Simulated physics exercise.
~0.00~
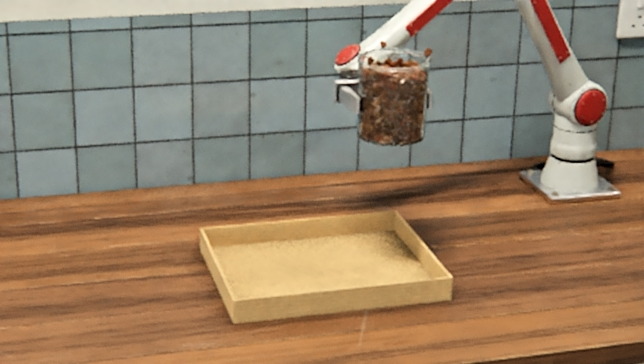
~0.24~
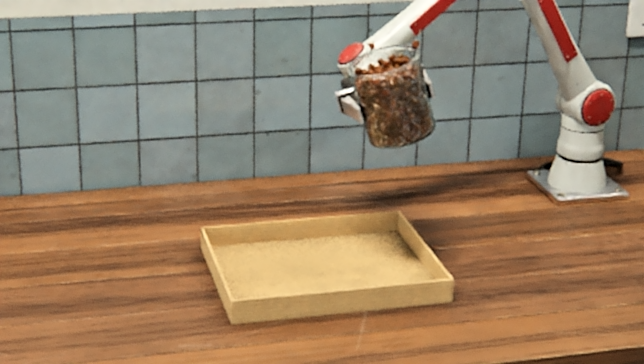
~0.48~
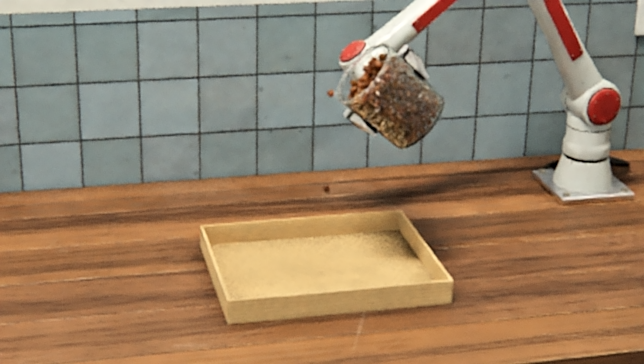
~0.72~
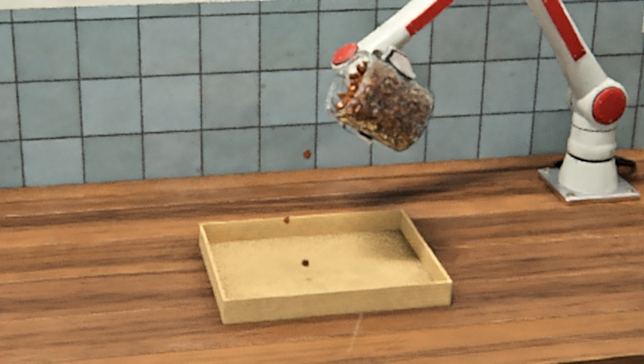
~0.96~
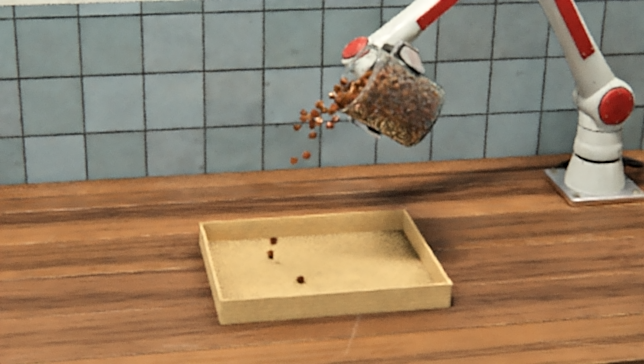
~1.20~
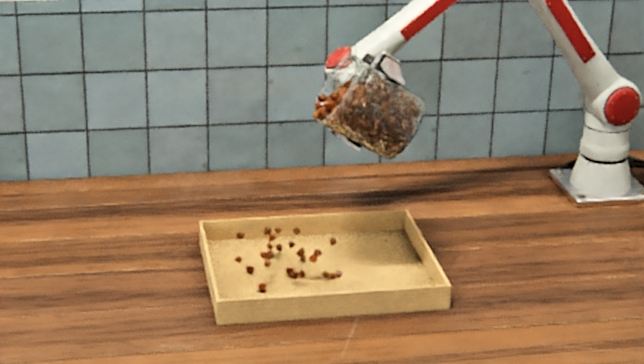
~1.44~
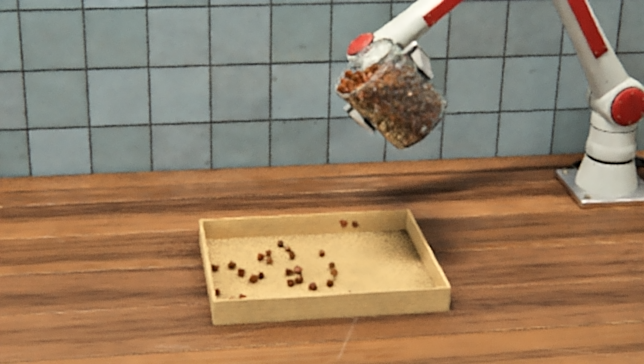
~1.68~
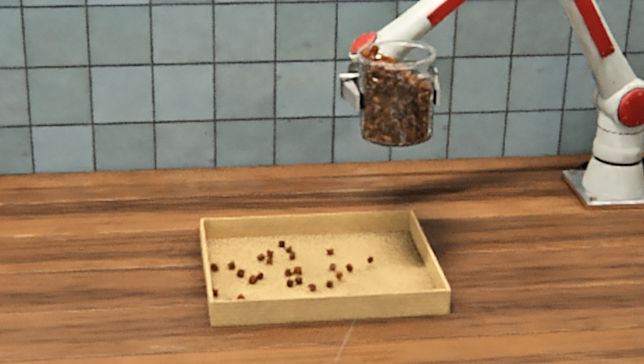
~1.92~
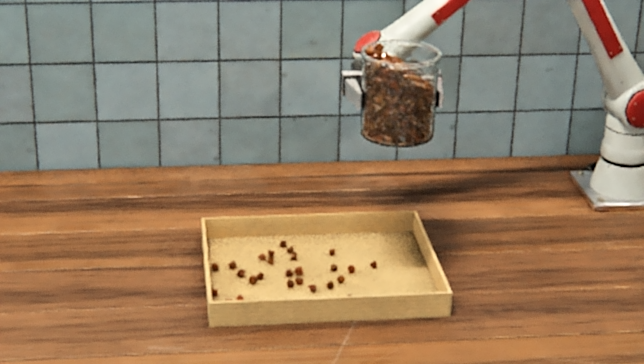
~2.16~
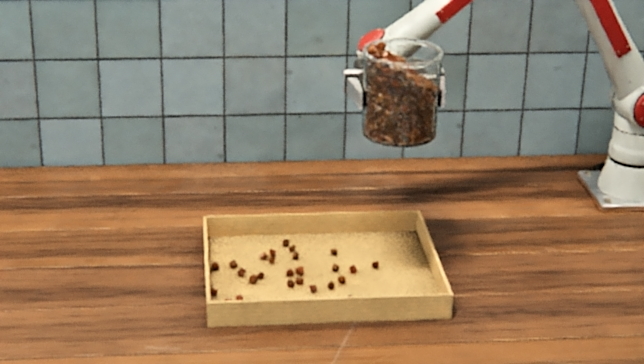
Above a wooden table, a robot arm tips a cup, spills some brown pellets into a tray, and rights it.
